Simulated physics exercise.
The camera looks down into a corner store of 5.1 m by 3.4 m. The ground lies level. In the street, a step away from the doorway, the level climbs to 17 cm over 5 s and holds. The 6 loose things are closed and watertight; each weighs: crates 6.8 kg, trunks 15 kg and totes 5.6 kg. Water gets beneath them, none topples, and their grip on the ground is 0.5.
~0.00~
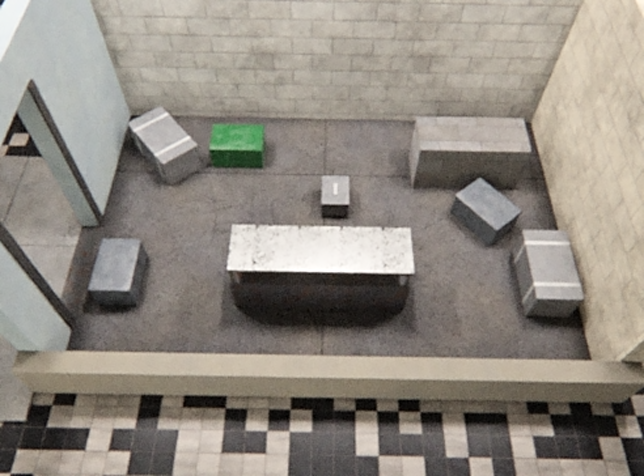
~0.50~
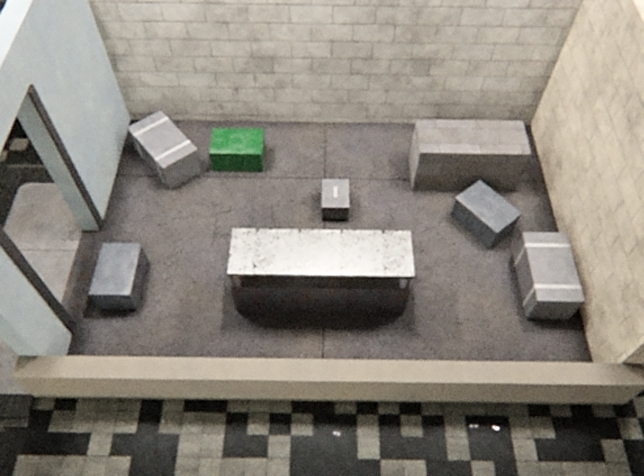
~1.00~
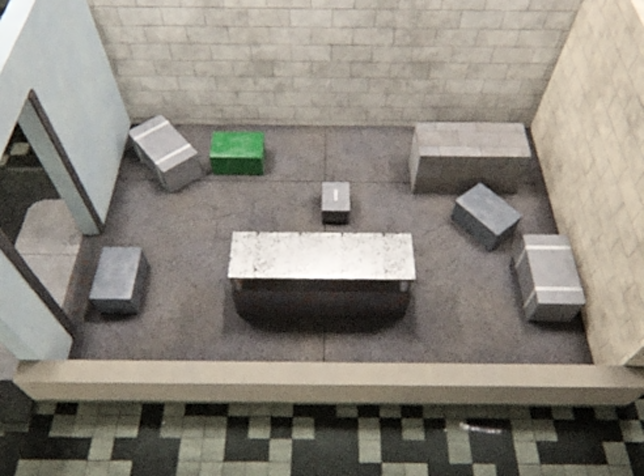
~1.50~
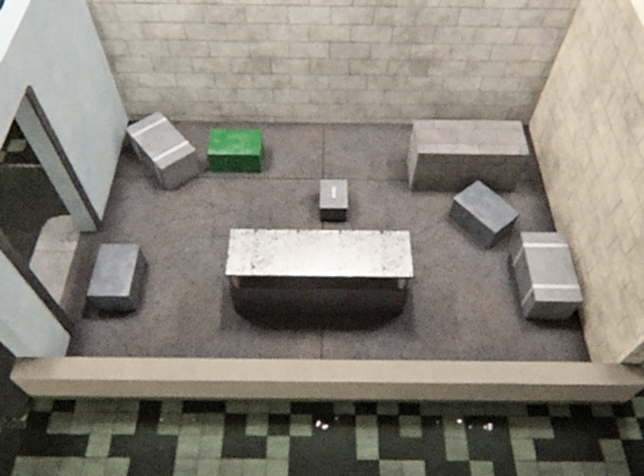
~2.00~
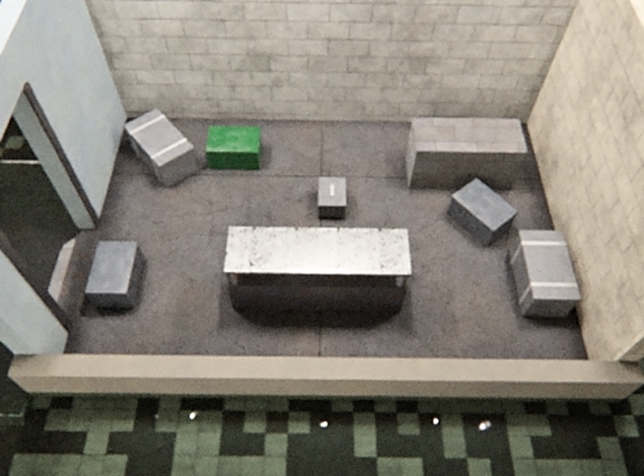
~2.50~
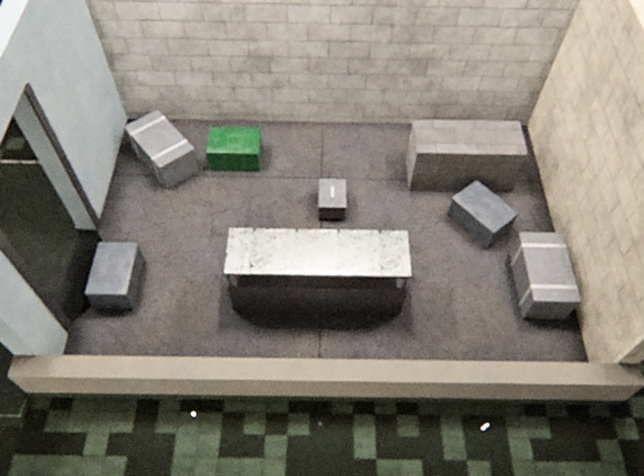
A pale-topped bench stands in the middle of a grey-floored corner room with pale brick walls, seen from high above. A green crate sits at the back left, with grey boxes and trunks around the room and a doorway at left. Greenish, murky water darkens the checkered tiles outside and shrinks the pale patch beyond the doorway as small glints shift, while the crates stay put and the view wavers slightly.
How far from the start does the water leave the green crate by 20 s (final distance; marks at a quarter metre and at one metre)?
The green crate moves a short way.
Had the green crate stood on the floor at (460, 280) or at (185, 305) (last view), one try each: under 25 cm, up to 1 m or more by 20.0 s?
In turn: It slides a little; it travels far.
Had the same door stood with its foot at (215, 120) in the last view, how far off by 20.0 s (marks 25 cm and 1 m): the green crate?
In that case the green crate ends far away.
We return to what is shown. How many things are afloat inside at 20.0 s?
At that moment 6.
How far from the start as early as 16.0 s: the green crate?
Roughly 60 cm by then.
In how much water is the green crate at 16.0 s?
Roughly 5 cm.
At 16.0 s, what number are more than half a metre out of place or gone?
5 of them.
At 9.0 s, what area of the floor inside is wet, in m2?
About 14 m2.
After 4.0 s the green crate is near (234, 140), 0.0 m from its start, aground; 0 afloat.
After 9.0 s the green crate is near (234, 136), 0.1 m from its start, aground; 0 afloat.
After 16.0 s the green crate is near (178, 127), 0.7 m from its start, afloat; 6 afloat.
After 20.0 s the green crate is near (195, 139), 0.4 m from its start, afloat; 6 afloat.
